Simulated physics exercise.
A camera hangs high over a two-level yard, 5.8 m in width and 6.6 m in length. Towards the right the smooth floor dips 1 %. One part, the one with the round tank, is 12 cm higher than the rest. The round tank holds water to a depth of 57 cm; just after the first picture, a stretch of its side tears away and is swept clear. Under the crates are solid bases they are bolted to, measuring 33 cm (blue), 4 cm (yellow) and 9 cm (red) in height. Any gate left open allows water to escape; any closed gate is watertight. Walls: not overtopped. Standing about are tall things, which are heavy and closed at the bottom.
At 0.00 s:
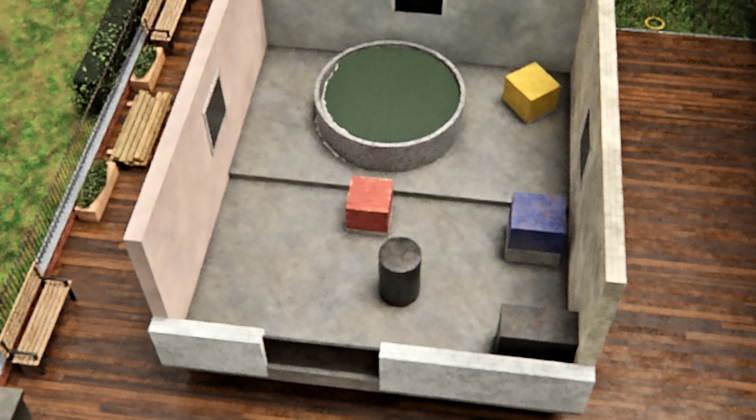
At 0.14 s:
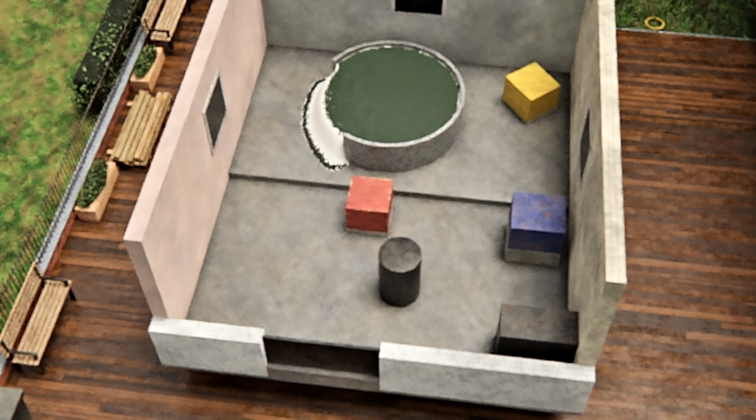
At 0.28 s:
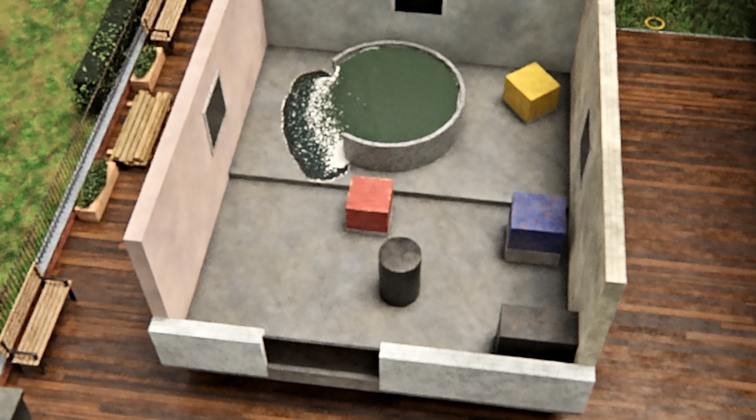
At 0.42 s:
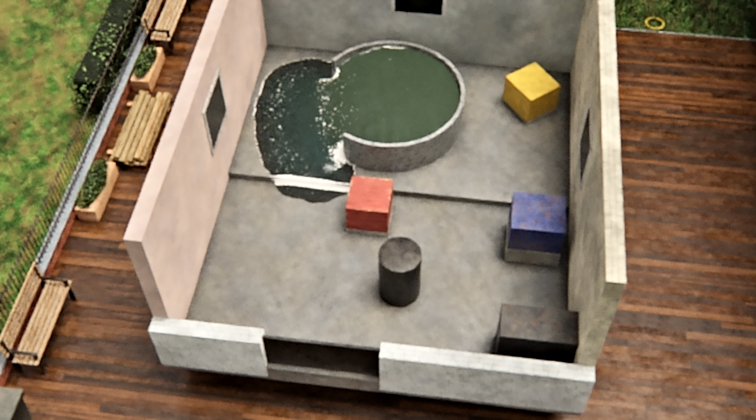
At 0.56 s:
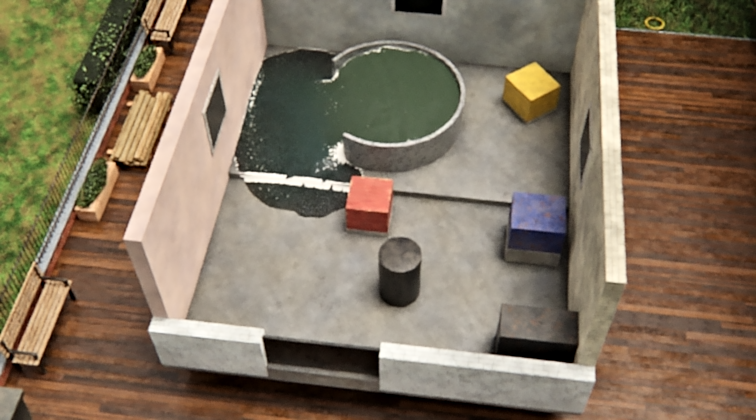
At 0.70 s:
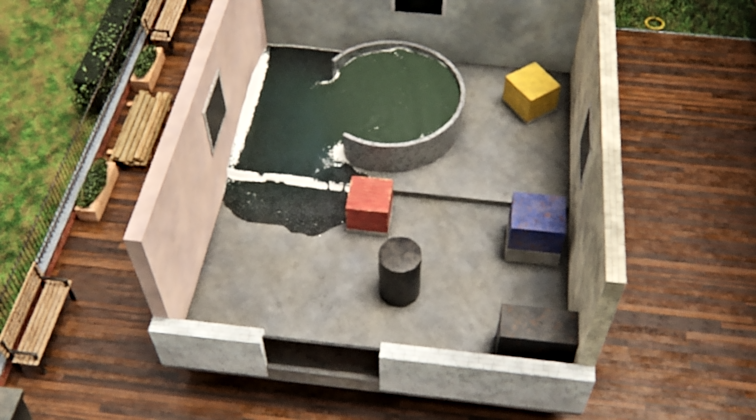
At first, dark green water sits still in a round tank inside a walled yard with coloured blocks. Then the tank's left side opens and water gushes out in a white-edged sheet, spreading leftward. It darkens the upper floor, pours over the step, reaches the left wall and spreads beside the red block.
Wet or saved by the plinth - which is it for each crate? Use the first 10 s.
Blue crate - saved. Yellow crate - wet. Red crate - wet.
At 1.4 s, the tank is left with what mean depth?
It averages close to 36 centimetres.
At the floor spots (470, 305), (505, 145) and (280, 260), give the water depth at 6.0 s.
Listed order: 5 / 1 / 4 cm.
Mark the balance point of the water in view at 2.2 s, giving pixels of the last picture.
Its balance point lies near (323, 136).
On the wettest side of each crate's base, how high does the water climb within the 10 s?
Measured in centimetres, that comes to blue 19, yellow 15 and red 16.
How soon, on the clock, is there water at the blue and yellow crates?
Blue: 4.5 s; yellow: 3.4 s.
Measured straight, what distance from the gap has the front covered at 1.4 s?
Roughly 4.0 m.
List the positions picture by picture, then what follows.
The first picture shows still water, 57 cm deep, in the round tank at (390, 94).
In the second picture, water pours out at (320, 116) and has run 1.1 m, to (343, 165); deepest outside 30 cm, 57 cm at the round tank's back.
In the third picture, the front is at (323, 73), 1.3 m from the gap at (321, 118); 1.5 m2 of floor is under water; 57 cm left at the back of the round tank.
In the fourth picture, water pours out at (321, 119) and has run 1.6 m, to (323, 197); deepest outside 28 cm, 57 cm at the round tank's back.
In the fifth picture, the front is at (262, 63), 2.0 m from the gap at (321, 119); 5.2 m2 of floor is under water; 57 cm left at the back of the round tank.
In the sixth picture, water pours out at (321, 119) and has run 2.3 m, to (244, 214); deepest outside 34 cm, 57 cm at the round tank's back.
After 1.4 s water covers 25 % of the floor and is deepest (40 cm) near (242, 129); blue plinth not reached, yellow plinth not reached, red plinth reached.
After 2.2 s water covers 35 % of the floor and is deepest (38 cm) near (267, 48); blue plinth not reached, yellow plinth not reached, red plinth reached.
After 3.5 s water covers 55 % of the floor and is deepest (33 cm) near (368, 58); blue plinth not reached, yellow plinth reached, red plinth reached.
After 6.0 s water covers 80 % of the floor and is deepest (35 cm) near (563, 388); blue plinth reached, yellow plinth reached, red plinth reached.
After 10.0 s water covers 100 % of the floor and is deepest (18 cm) near (551, 387); highest at the blue plinth 19 cm, highest at the yellow plinth 15 cm, highest at the red plinth 16 cm.
